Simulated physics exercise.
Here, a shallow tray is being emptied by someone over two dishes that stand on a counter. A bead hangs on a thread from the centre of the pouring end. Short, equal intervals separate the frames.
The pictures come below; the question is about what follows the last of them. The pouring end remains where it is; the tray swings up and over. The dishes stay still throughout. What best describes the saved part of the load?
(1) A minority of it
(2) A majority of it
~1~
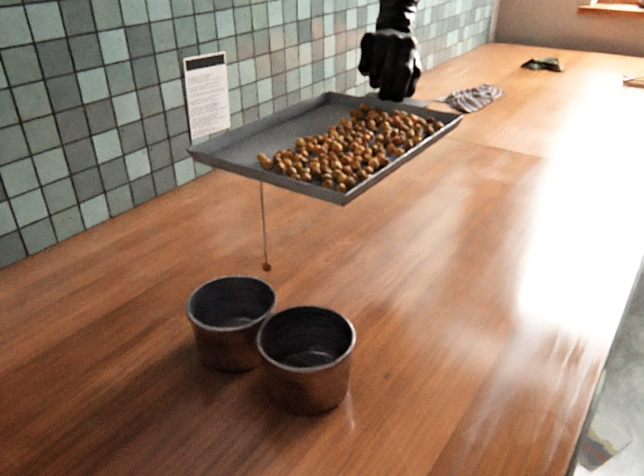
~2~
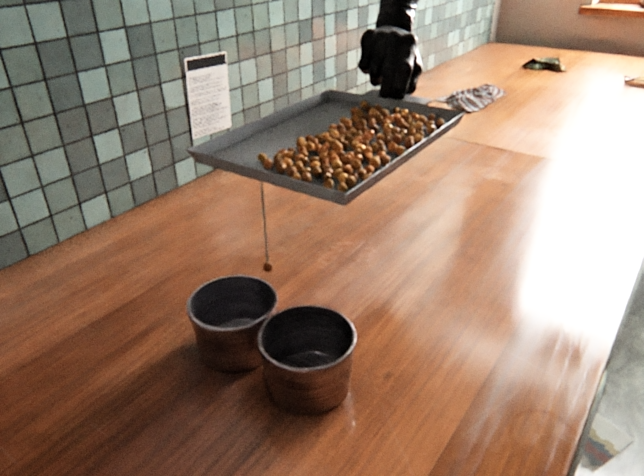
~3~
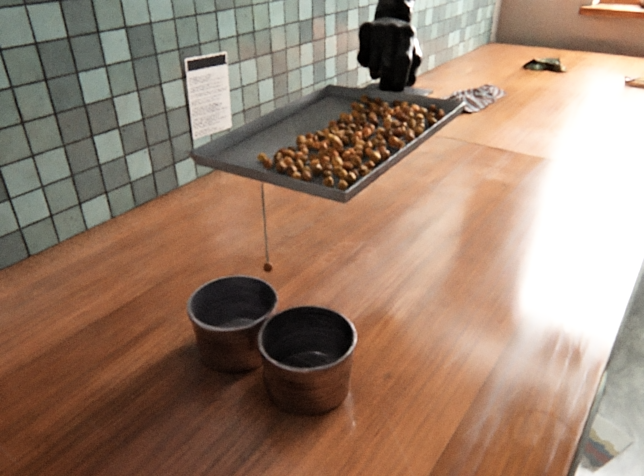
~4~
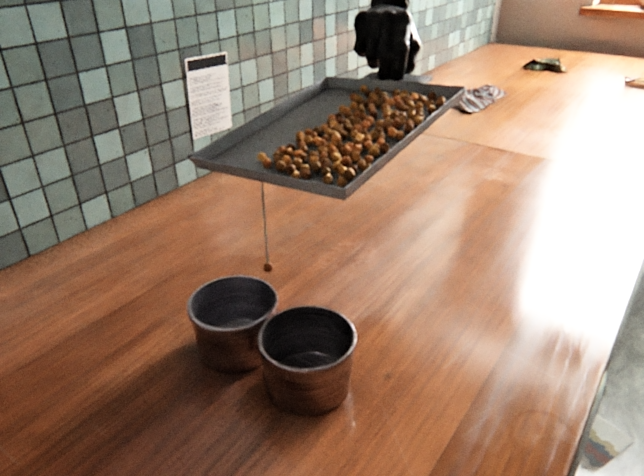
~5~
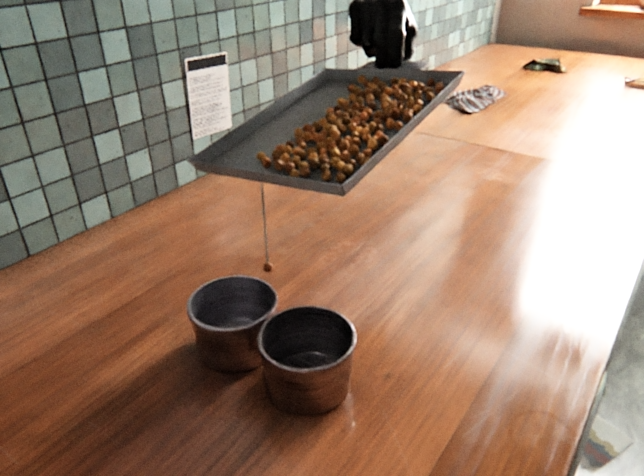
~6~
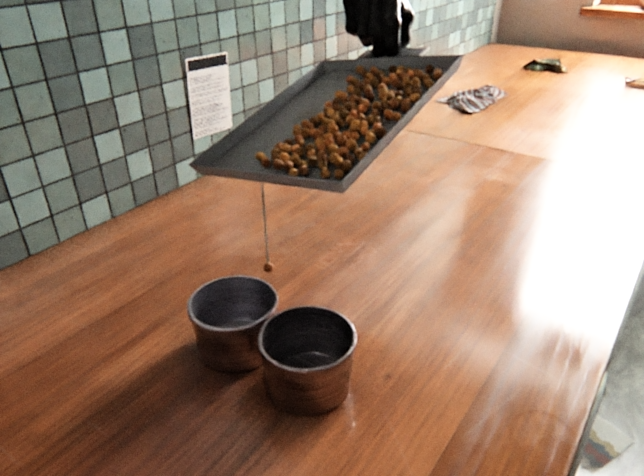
1.
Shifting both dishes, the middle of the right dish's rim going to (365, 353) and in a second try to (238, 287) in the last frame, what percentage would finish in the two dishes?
It would be near 0 per cent first and near 60 per cent second.
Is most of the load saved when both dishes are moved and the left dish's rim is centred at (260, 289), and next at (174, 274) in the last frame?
The first place gets a lesser share, the second a lesser share.
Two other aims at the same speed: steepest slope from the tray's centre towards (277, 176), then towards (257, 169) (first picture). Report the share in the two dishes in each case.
First some 80, then 50 per cent.
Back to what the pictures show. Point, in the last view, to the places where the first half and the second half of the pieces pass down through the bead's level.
(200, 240) for the early half, (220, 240) for the late half.
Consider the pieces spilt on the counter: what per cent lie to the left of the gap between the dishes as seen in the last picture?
About 90 per cent.
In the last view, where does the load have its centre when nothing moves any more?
The centre comes to rest near (195, 298).
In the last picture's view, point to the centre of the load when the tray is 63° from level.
The middle of the load sits near (228, 161).
Shortly afterwards, tray tipped steeply; the bulk on the tray; a little outside both; a little in the air.
Next, tray tipped past a quarter turn; only a few on the tray; a little in the left dish; all but a few outside both; a little in the air.
Some moments later, tray tipped past a quarter turn; a little in the left dish; all but a few outside both.
In the end, tray tipped past a quarter turn; none at all in the right dish; a little in the left dish; all but a few outside both.
